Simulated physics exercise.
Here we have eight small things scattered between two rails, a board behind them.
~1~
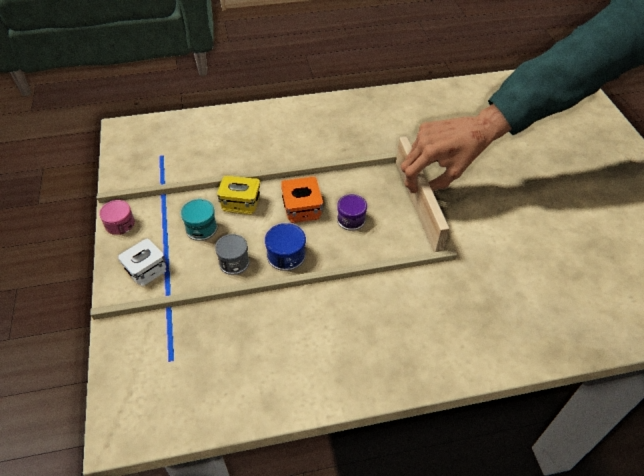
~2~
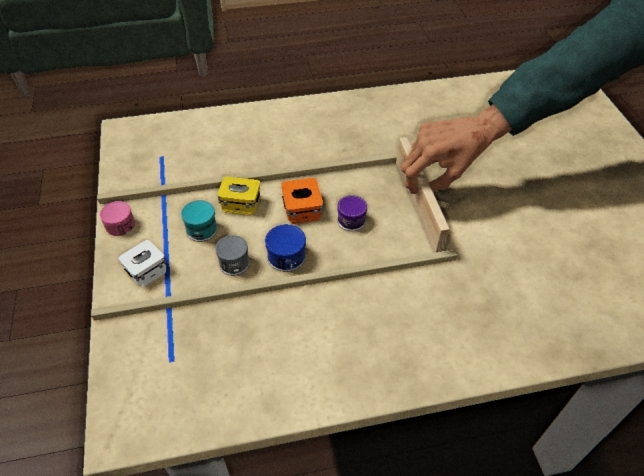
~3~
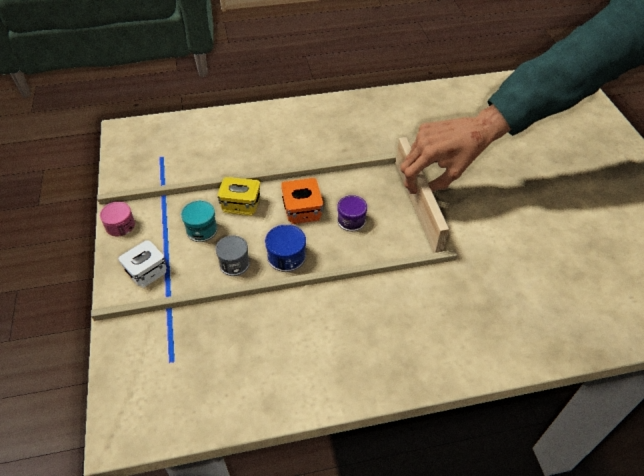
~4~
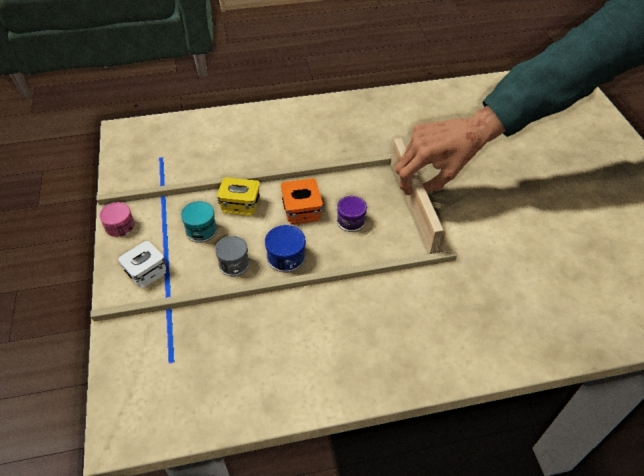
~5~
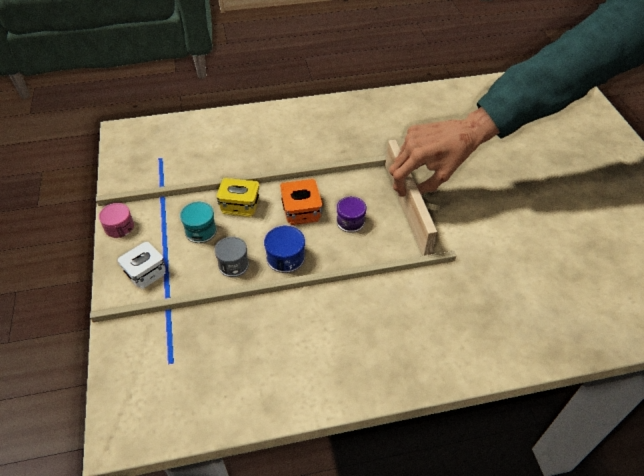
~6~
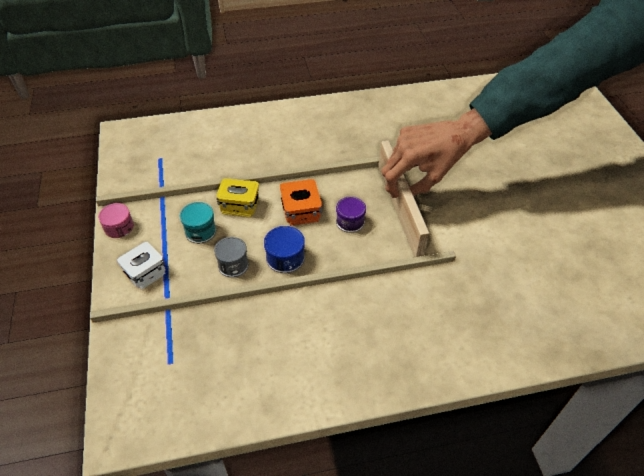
At the start, a hand grips a wooden board standing between two rails on a table, with eight small colourful tubs and cases scattered to its left. The hand then slides the board slightly left, towards the purple tub, leaving a gap, while the small containers stay where they are.
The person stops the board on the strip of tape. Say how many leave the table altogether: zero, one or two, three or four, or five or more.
In the end the number that fall off is one or two.
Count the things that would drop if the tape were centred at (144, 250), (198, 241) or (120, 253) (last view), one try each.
The counts: 4, 0 and 5.
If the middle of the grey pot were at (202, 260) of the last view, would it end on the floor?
Then it survives.
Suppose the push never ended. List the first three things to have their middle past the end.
Earliest first: The white case, the pink tub, the yellow case.
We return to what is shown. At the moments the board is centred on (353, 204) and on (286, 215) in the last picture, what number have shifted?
First 1, then 4.
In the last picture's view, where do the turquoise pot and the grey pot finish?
The turquoise pot stops around (116, 247); the grey pot around (109, 274).
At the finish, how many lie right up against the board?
The number is 3.
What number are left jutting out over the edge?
It comes to 2.
Early on, none off yet; pink tub at rest near (116, 221); white case at rest near (143, 266); turquoise pot at rest near (199, 223).
A while later, none off yet; pink tub moving near (108, 226); white case travelled about its own width near (112, 266); turquoise pot travelled about its own width near (152, 241).
Finally, the number that fall off is one or two; lost, white case.
